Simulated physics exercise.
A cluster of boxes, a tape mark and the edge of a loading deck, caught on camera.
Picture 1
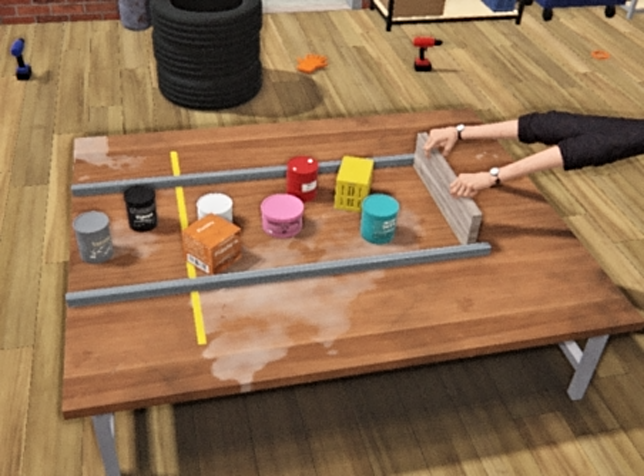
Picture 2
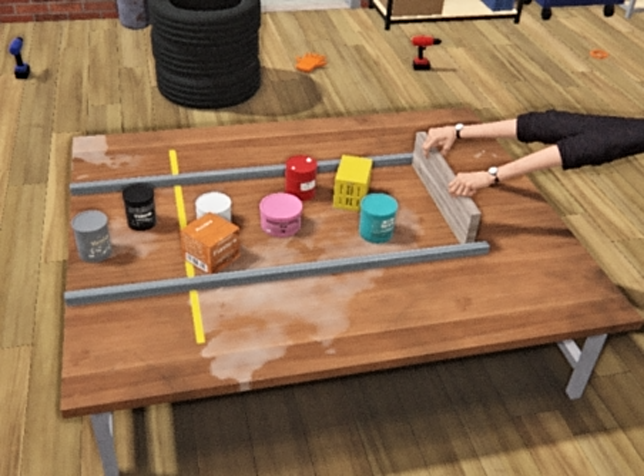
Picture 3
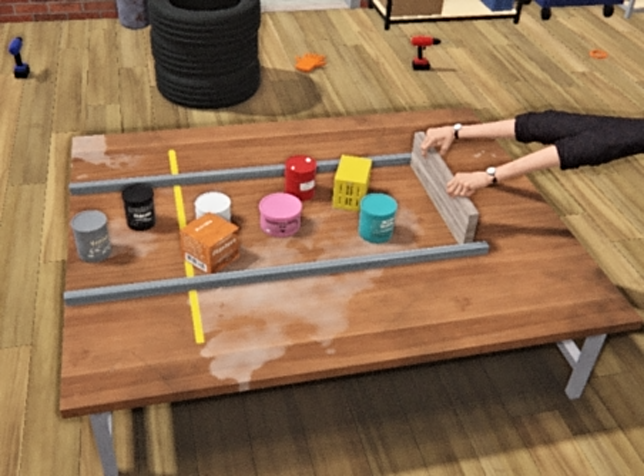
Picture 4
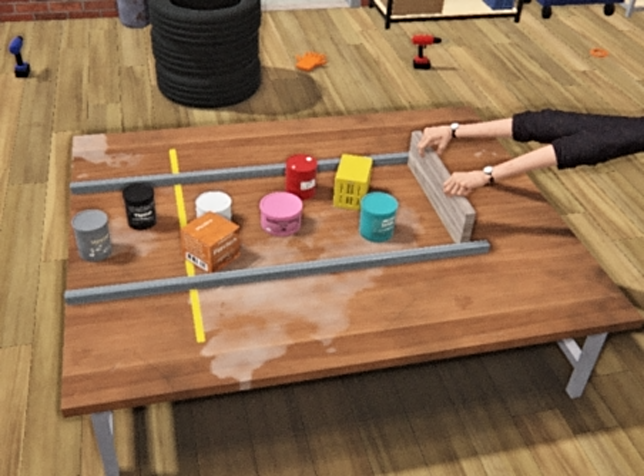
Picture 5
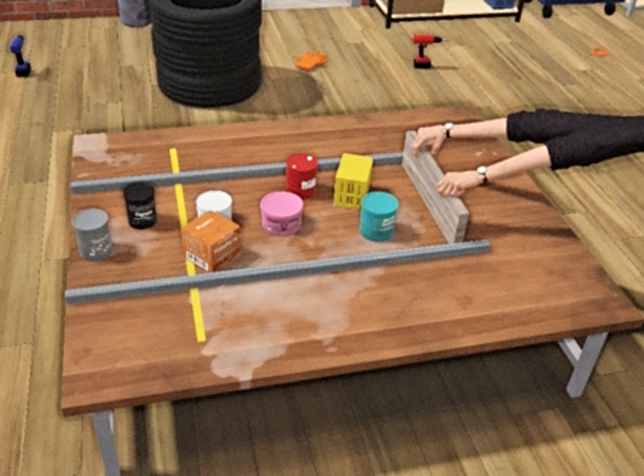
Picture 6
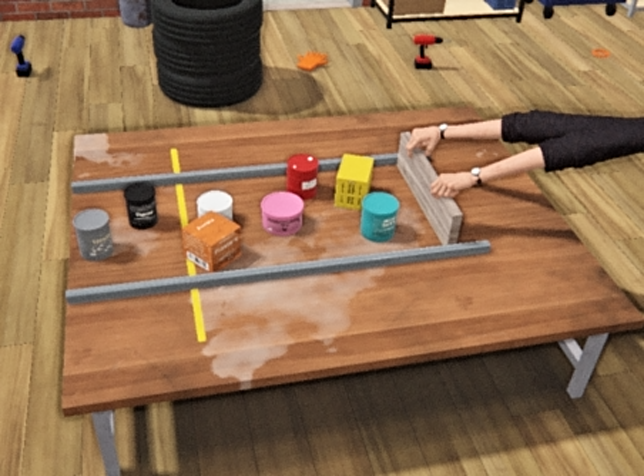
A wooden plank sliding slightly left between two rails, pushed by two hands, while tubs and boxes sit still on a table.
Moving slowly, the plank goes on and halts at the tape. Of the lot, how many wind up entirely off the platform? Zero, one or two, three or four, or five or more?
Entirely off: Zero.
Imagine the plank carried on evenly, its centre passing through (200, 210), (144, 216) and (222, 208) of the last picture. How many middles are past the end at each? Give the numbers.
Respectively 0, 2 and 0.
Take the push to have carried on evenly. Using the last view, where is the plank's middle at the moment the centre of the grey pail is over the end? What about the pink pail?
About (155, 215), and (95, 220) for the other.
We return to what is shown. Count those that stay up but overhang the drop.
That adds up to 0.
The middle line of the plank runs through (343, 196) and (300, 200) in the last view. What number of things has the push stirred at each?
Well, it's 3 at the first one and 4 at the second.
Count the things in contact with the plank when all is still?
That makes 2.
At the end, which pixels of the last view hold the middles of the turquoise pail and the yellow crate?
Roughly at (170, 245) and at (167, 203), in that order.
Soon after, none off yet; grey pail at rest near (94, 236); black pail at rest near (141, 206); orange box at rest near (212, 242).
Then, none off yet; grey pail at rest near (94, 236); black pail at rest near (141, 206); orange box moved a little near (207, 244).
At rest, the number that fall off is zero.
